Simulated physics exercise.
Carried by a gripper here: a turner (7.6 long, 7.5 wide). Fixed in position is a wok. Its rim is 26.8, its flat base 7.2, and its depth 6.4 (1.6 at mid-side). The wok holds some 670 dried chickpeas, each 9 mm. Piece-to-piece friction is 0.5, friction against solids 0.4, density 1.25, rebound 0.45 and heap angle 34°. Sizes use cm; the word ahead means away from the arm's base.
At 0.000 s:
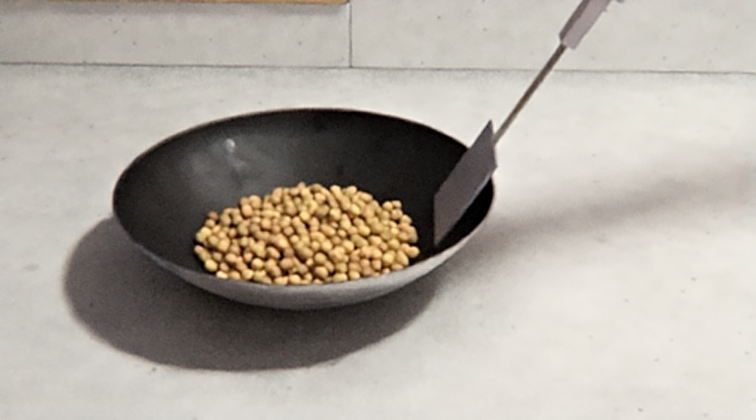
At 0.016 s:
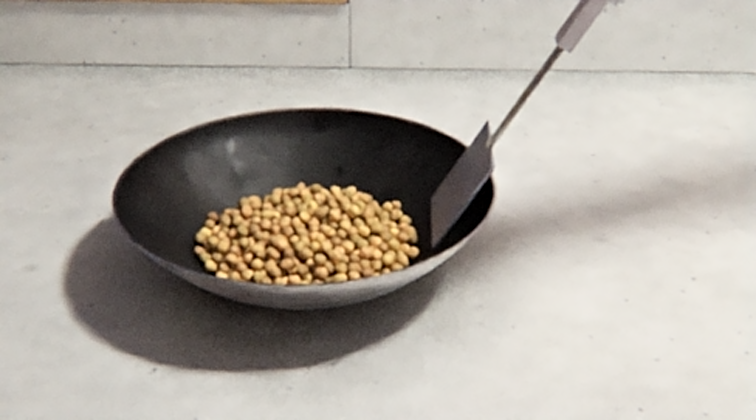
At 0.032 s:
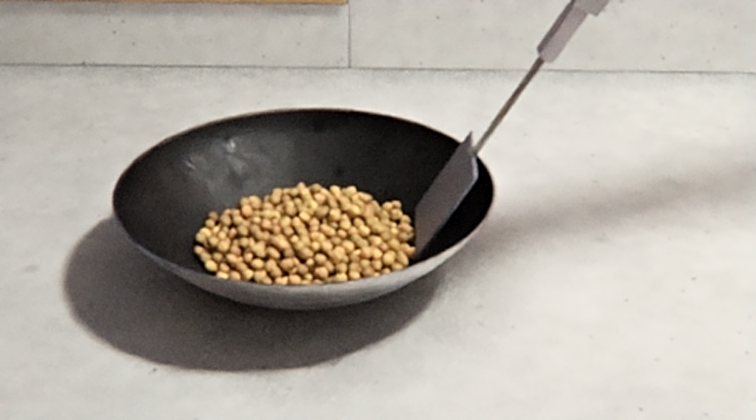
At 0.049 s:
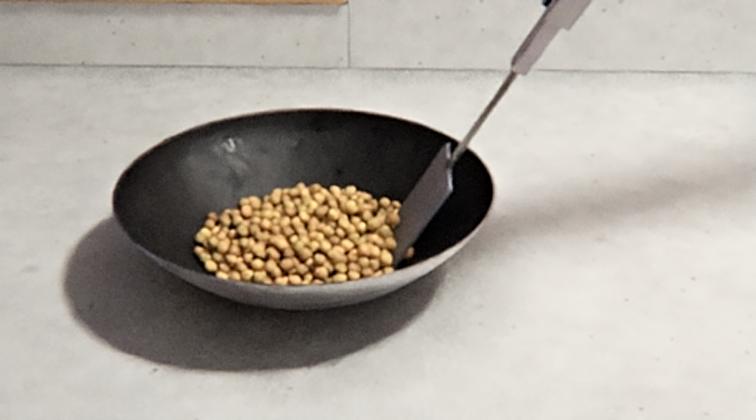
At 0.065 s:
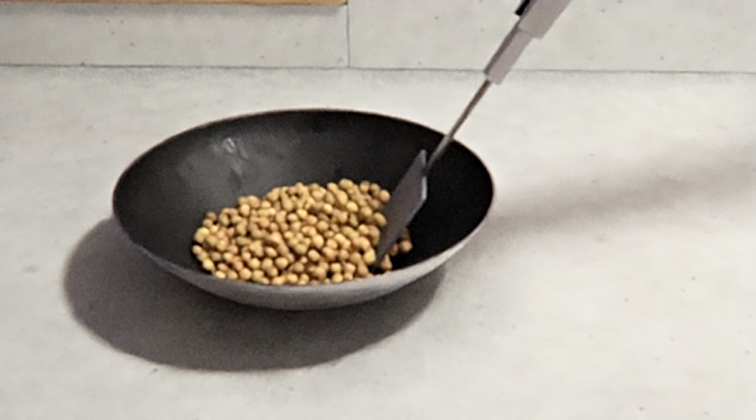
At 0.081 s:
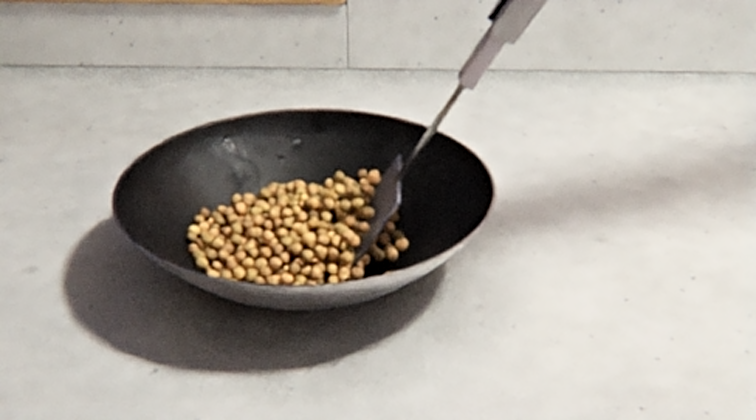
The footage shows a dark wok of round, tan chickpeas on a pale counter as a turner, held in a gripper, slides left from the right side and pushes into the pile, nudging some chickpeas leftward and slightly upward.
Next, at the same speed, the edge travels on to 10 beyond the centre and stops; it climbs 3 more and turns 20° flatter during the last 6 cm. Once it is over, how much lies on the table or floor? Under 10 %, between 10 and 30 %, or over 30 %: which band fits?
The band that fits is over 30 %.
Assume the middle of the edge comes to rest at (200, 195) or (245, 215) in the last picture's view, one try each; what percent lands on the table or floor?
I'd say roughly 25 per cent, then roughly 5 per cent.
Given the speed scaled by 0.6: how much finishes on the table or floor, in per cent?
Near 25 in a hundred.
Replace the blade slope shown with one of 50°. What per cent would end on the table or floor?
Around 40 in a hundred.
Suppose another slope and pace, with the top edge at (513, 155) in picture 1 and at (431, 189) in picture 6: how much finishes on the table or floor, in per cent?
My guess would be close to 35 per cent.
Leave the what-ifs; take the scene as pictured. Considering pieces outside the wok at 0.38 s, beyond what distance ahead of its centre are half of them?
About 26 cm.
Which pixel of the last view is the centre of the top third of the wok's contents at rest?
The centre sits close to (218, 225).
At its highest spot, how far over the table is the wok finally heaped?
It reaches about 5.0 cm.
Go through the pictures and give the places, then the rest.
Turner top edge at (494, 141), sloping 59°; upper third of the load around (308, 231), from x 200 to 410, top at y 190; 673 in the wok, in the first picture.
Turner top edge at (491, 143), sloping 59°; upper third of the load around (308, 231), from x 200 to 410, top at y 190, in the second picture.
Turner top edge at (474, 153), sloping 59°; upper third of the load around (308, 231), from x 200 to 410, top at y 190, in the third picture.
Turner top edge at (449, 165), sloping 59°; upper third of the load around (312, 231), from x 200 to 405, top at y 190, in the fourth picture.
Turner top edge at (424, 173), sloping 59°; upper third of the load around (316, 224), from x 195 to 405, top at y 185, in the fifth picture.
Turner top edge at (399, 177), sloping 59°; upper third of the load around (308, 221), from x 190 to 400, top at y 175; 673 in the wok, in the sixth picture.
By 0.12 s, sloping 59°, highest piece 8 above the table; 673 in the wok.
By 0.16 s, sloping 53°, highest piece 9 above the table; 673 in the wok.
By 0.38 s, sloping 39°, highest piece 17 above the table; 417 in the wok, 78 on the table or floor, 178 on the blade or in flight.
By 1.43 s, sloping 39°, highest piece 5 above the table; 417 in the wok, 256 on the table or floor.
Final count, 417 in the wok, 256 on the table or floor. That is 38 % on the table or floor.
